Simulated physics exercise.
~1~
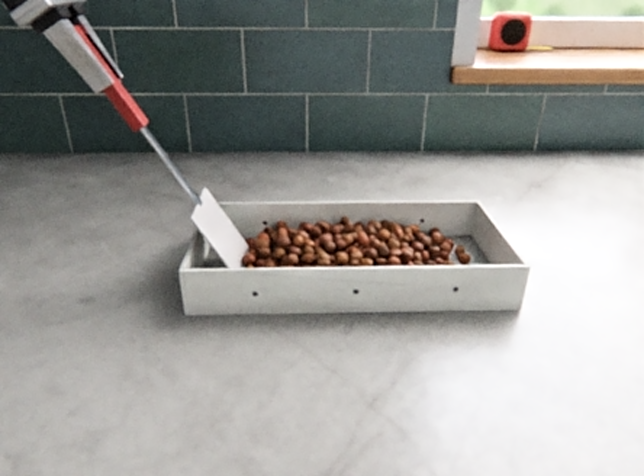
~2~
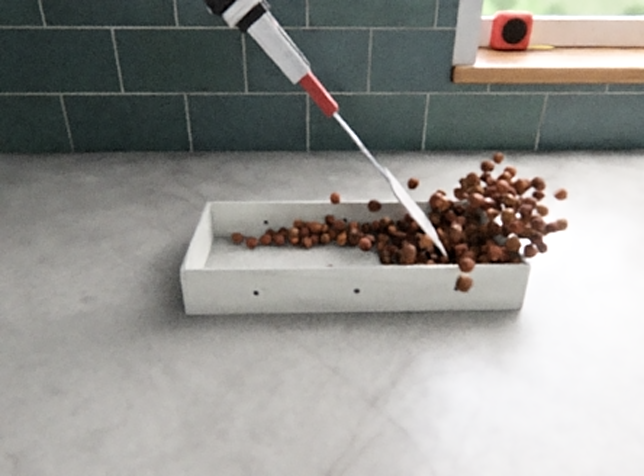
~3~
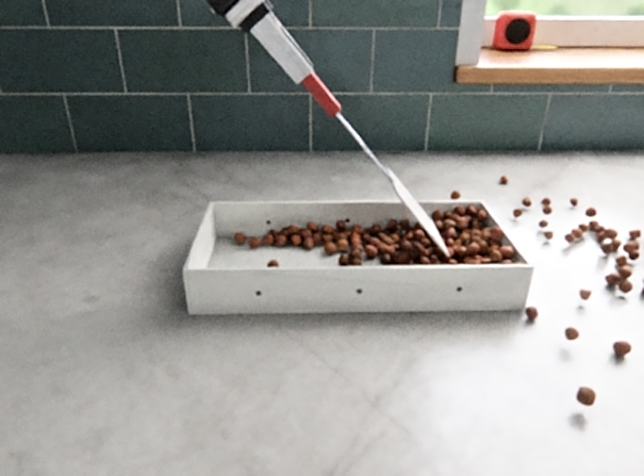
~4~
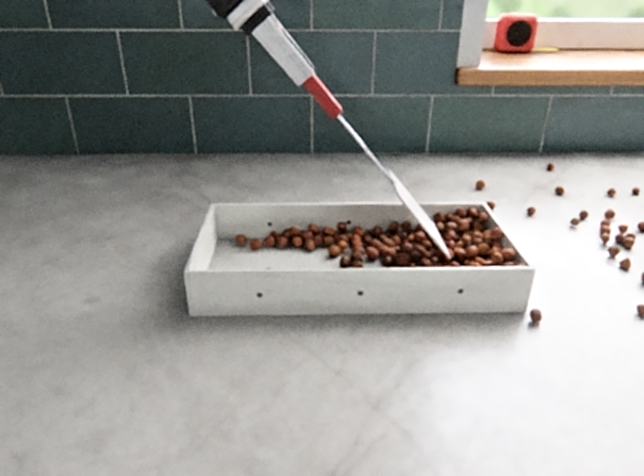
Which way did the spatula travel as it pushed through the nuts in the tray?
The spatula moved to the right, from the left end of the tray toward the right end.
